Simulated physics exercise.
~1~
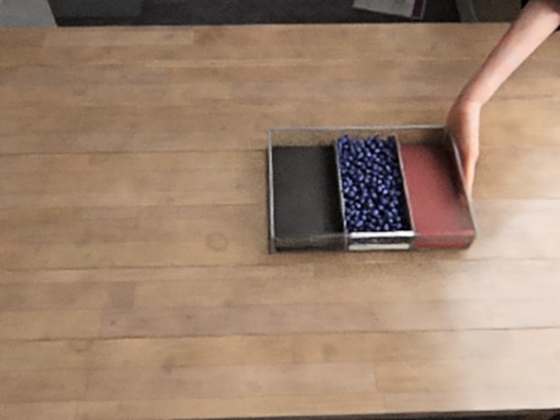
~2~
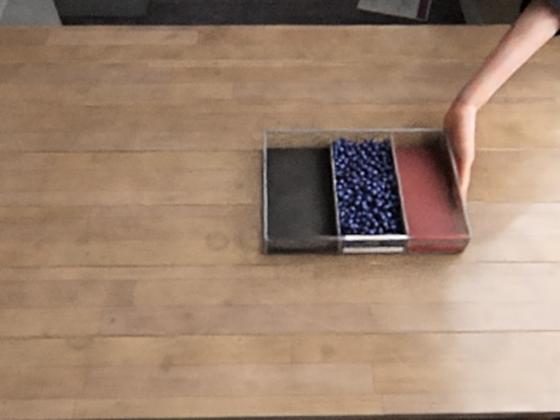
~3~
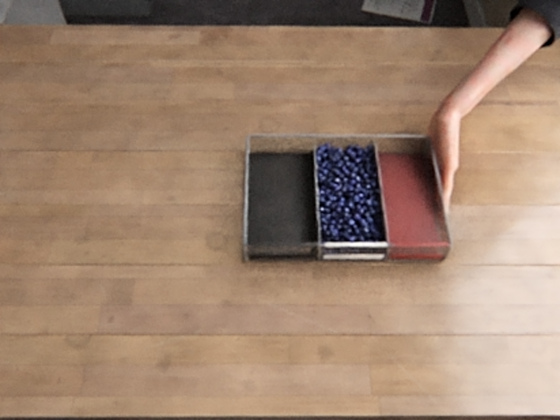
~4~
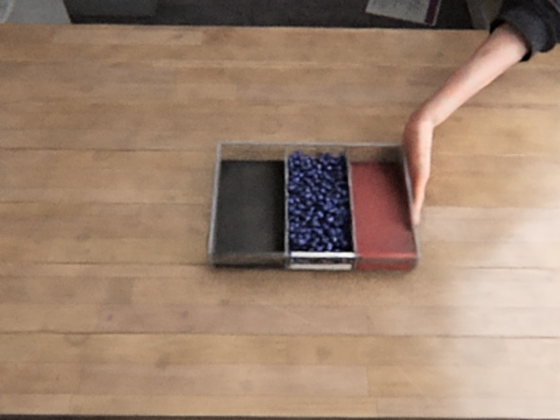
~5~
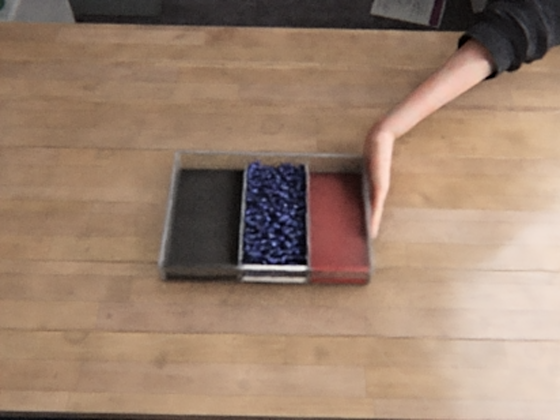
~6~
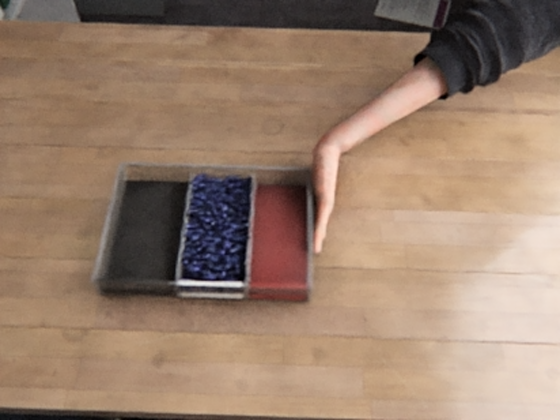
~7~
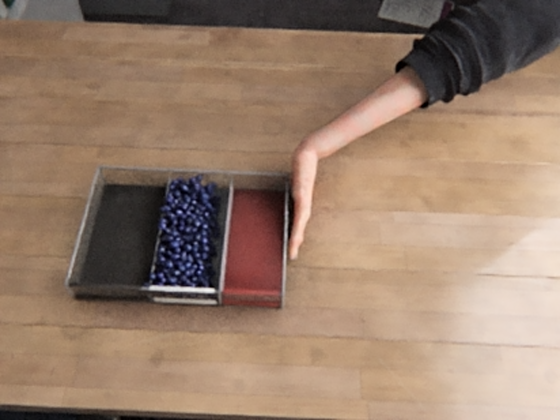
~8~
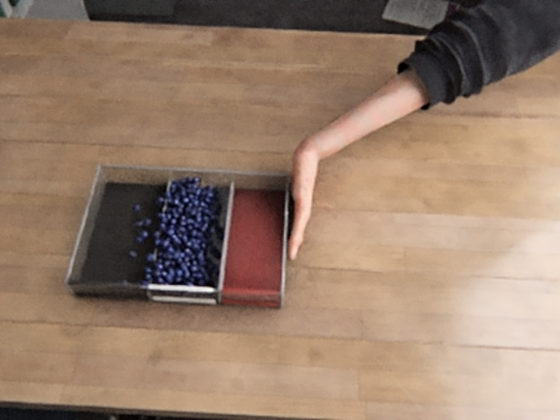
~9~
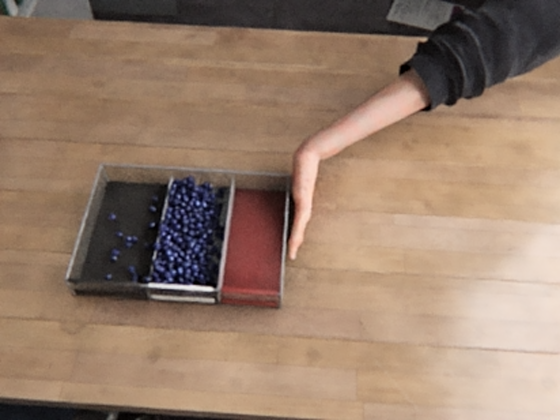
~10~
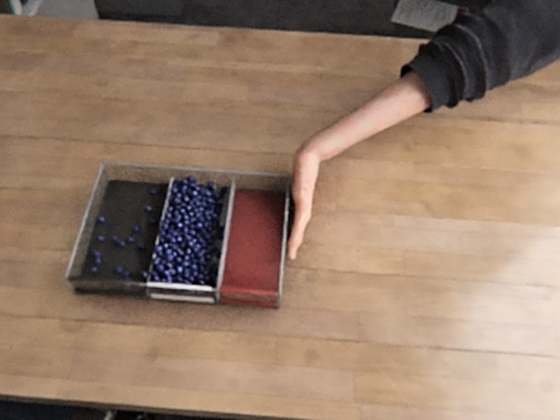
A hand slides a tray left and stops, and some blueberries spill into the black compartment.
